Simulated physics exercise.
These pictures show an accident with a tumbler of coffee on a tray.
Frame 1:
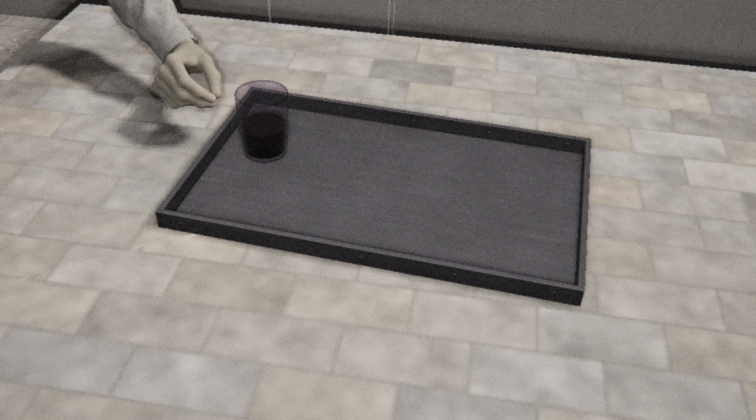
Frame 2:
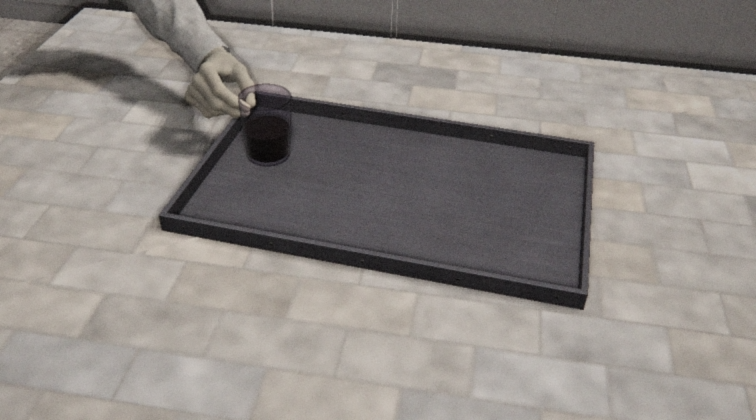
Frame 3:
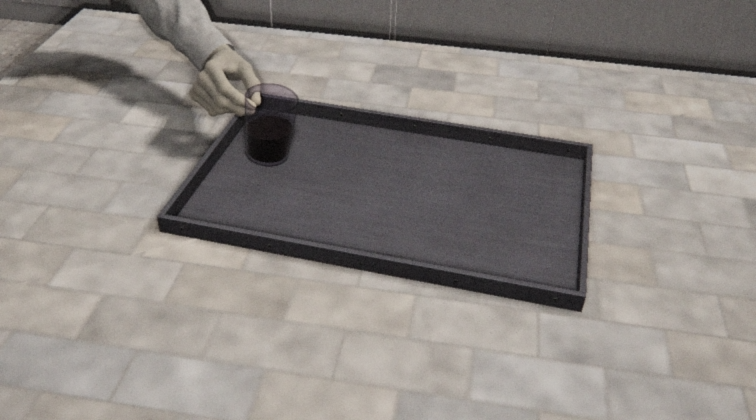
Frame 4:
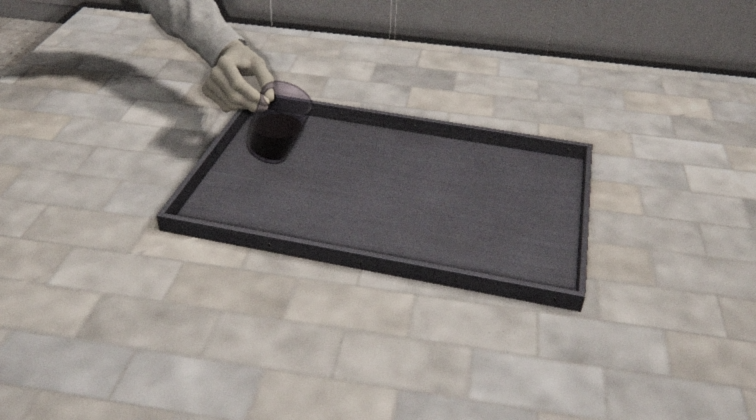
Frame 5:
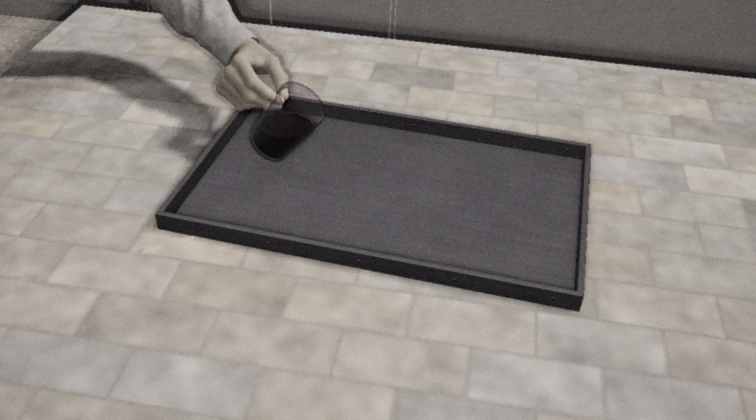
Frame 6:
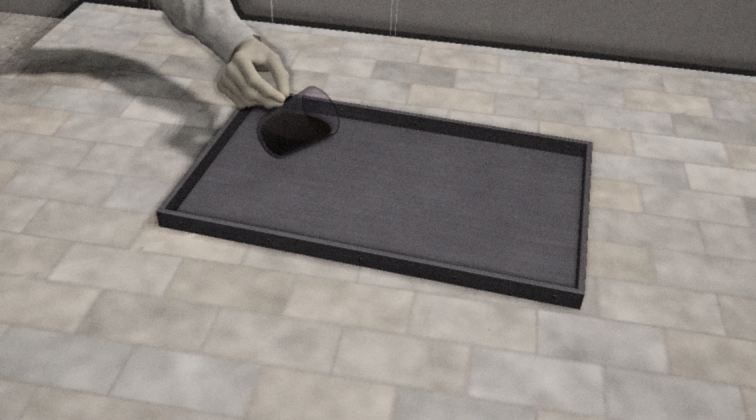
The video shows a clear tumbler of dark liquid standing upright at the far left corner of a dark rectangular tray as a hand reaches in from the left, pushes its rim, and tilts it increasingly to the right.
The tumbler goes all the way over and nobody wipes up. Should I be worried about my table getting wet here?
No, the table stays dry.
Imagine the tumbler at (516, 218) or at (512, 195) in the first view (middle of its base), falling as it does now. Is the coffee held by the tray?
At the first place it escapes from the tray, at the second it gets out on to the top.
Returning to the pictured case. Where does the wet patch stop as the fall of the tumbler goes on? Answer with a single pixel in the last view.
I'd put the tip of it near (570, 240) in the last view.
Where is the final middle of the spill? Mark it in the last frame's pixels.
It settles with its centre at about (494, 202).
Shortly, the tumbler lies in the tray; the puddle covers about as much as a plate; none is outside.
Then, the puddle covers about as much as a tray; none is outside.
At the finish, the puddle covers about as much as a tray; none is outside.
